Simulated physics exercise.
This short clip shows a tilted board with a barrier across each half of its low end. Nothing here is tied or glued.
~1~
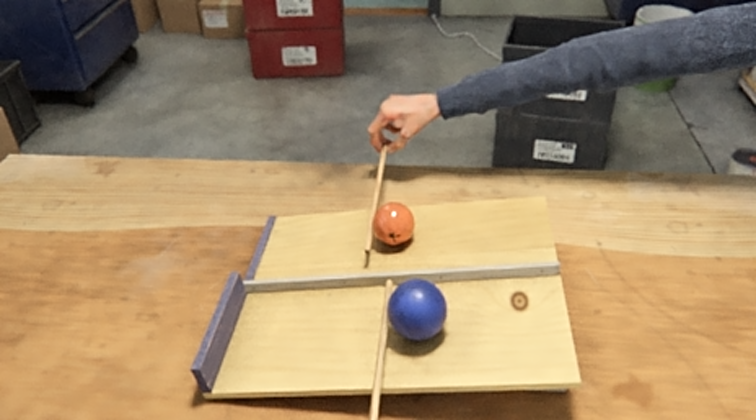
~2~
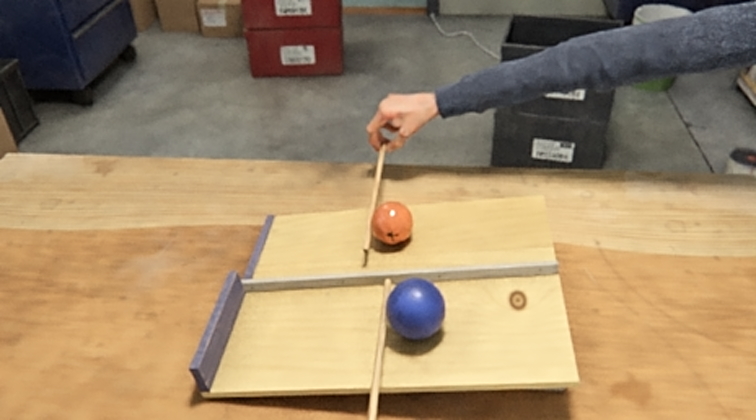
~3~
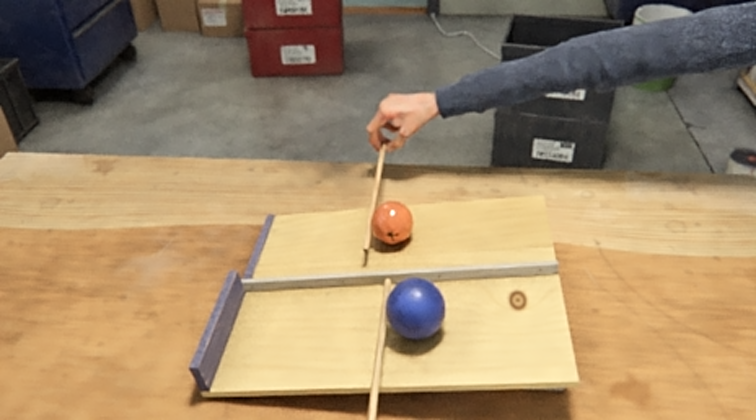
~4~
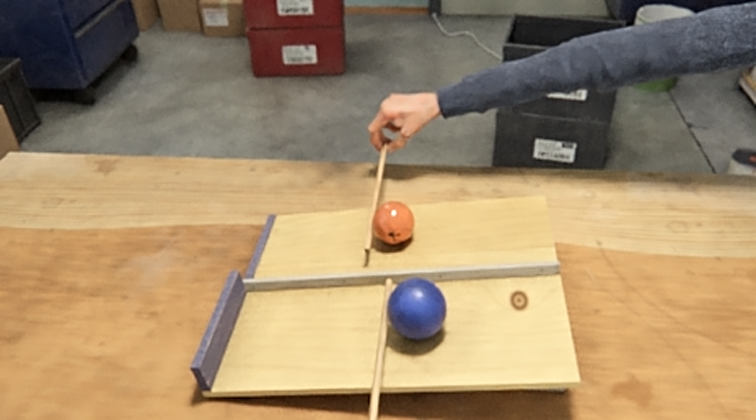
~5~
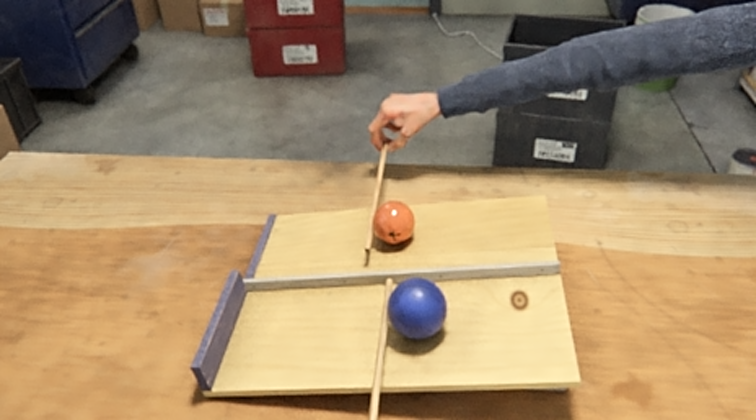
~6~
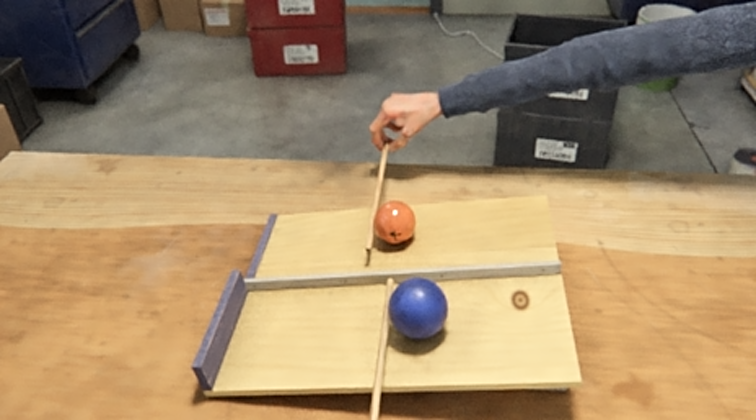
At first, a blue ball and a smaller orange tomato rest against thin wooden sticks on a tilted board split by a strip, with a hand reaching in from the right to grip the far stick. The hand keeps its grip, and the ball and tomato stay in place throughout.
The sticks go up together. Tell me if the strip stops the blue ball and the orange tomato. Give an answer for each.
Outcome: Blue ball: Held back. Orange tomato: Gone.
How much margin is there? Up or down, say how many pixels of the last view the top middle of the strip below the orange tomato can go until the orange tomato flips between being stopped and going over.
Move it up some 4 pixels and it switches.
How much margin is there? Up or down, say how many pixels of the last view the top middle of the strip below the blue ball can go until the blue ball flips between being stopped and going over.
Shift: Approx. 16 px, direction down.
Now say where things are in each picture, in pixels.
The first frame shows held back by the sticks; blue ball (418, 310); orange tomato (394, 224); board (391, 274).
The second frame shows held back by the sticks; orange tomato (392, 223); board (390, 273).
The third frame shows held back by the sticks; blue ball (416, 308); board (390, 273).
The fourth frame shows held back by the sticks; orange tomato (394, 223); board (391, 273).
The fifth frame shows held back by the sticks; blue ball (418, 308); board (391, 272).
The sixth frame shows held back by the sticks; blue ball (419, 308); orange tomato (395, 222); board (392, 272).
Then, 0.52 s on from there, blue ball rolling on the board near (343, 312); orange tomato rolling on the board near (333, 227).
Then, 0.90 s on from there, blue ball resting against the strip near (251, 317); orange tomato off the board near (216, 239).
Then, 1.32 s on from there, blue ball resting against the strip near (251, 317); orange tomato off the board near (85, 233).
In the end, the blue ball gets caught, near (251, 317); the orange tomato runs past the strip.
